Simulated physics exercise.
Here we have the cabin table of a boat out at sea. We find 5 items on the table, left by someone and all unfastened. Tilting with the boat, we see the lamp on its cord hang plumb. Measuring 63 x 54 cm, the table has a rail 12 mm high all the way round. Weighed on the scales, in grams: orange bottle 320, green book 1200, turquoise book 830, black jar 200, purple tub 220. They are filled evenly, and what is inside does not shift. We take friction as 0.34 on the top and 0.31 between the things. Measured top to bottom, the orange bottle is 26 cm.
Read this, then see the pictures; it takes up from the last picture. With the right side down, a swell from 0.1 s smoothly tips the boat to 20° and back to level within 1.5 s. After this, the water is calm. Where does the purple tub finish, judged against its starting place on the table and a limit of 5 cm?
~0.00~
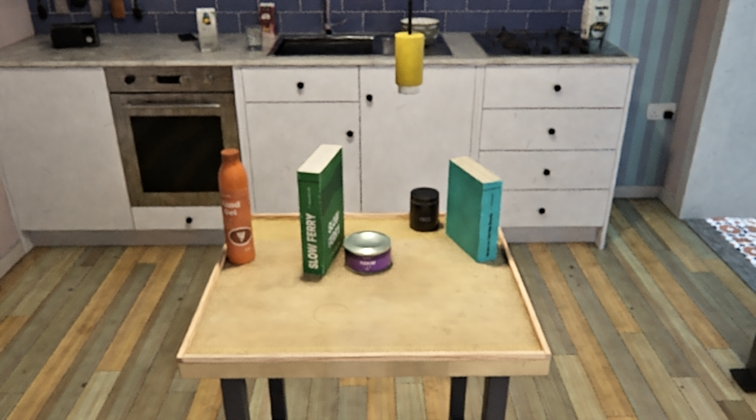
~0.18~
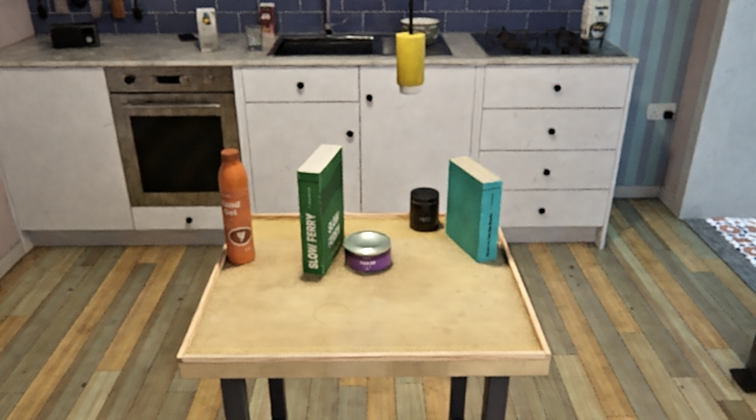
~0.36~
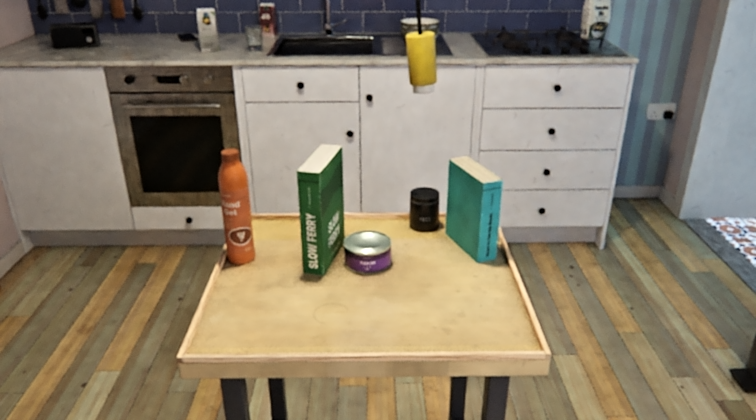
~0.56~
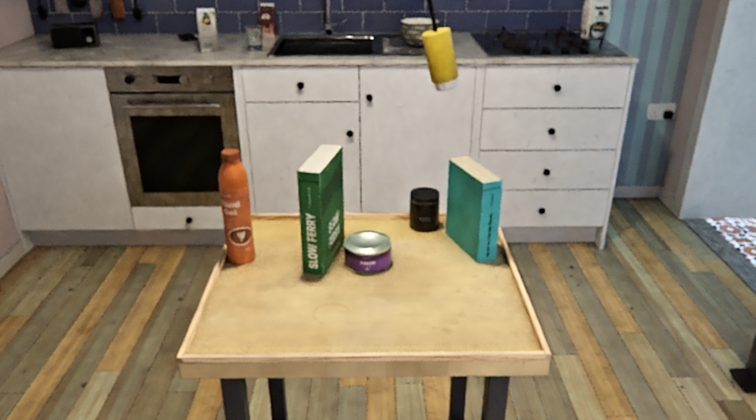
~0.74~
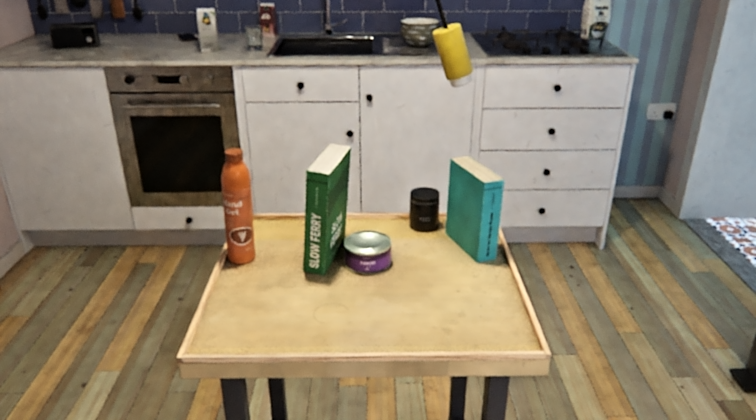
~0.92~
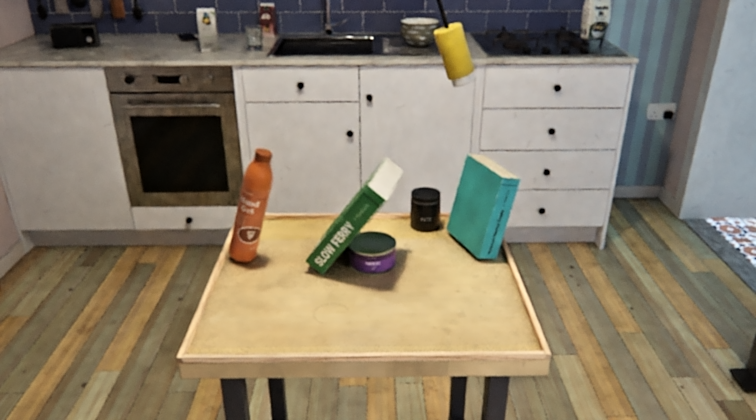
It finishes outside the limit.
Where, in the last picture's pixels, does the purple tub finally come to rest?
At roughly (410, 256).
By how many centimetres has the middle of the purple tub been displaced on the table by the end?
The shift is close to 9 cm.
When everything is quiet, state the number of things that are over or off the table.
In all, 3.
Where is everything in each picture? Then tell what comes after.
The first picture shows boat level; purple tub (368, 252); orange bottle (236, 207).
The second picture shows boat level; turquoise book (472, 209); black jar (424, 209).
The third picture shows boat heeled 5°, right side down; orange bottle (236, 207); green book (323, 209).
The fourth picture shows boat heeled 13°, right side down; turquoise book (472, 209); black jar (424, 209).
The fifth picture shows boat heeled 19°, right side down; green book (327, 209) tipped 5° against what carries it; orange bottle (238, 206).
The sixth picture shows boat heeled 20°, right side down; purple tub (373, 252); turquoise book (481, 206) tipped 14° against what carries it.
Around 1.12 s, boat heeled 14°, right side down; turquoise book now off the table; purple tub tipped 6° against what carries it near (401, 253); orange bottle tipped 64° against what carries it.
Around 1.42 s, boat heeled 3°, right side down; purple tub shifted 9 cm near (410, 256); orange bottle on its side; green book on its side.
Around 1.92 s, boat level; green book now off the table; purple tub shifted 9 cm near (410, 256); orange bottle on its side.
Finally (3.1 s), off the table, green book and turquoise book; on their side or leaning hard on the table, orange bottle; not toppled but over 5 cm from the start, purple tub; the last one still in place (within 5 cm). In the last view, purple tub near (410, 256).
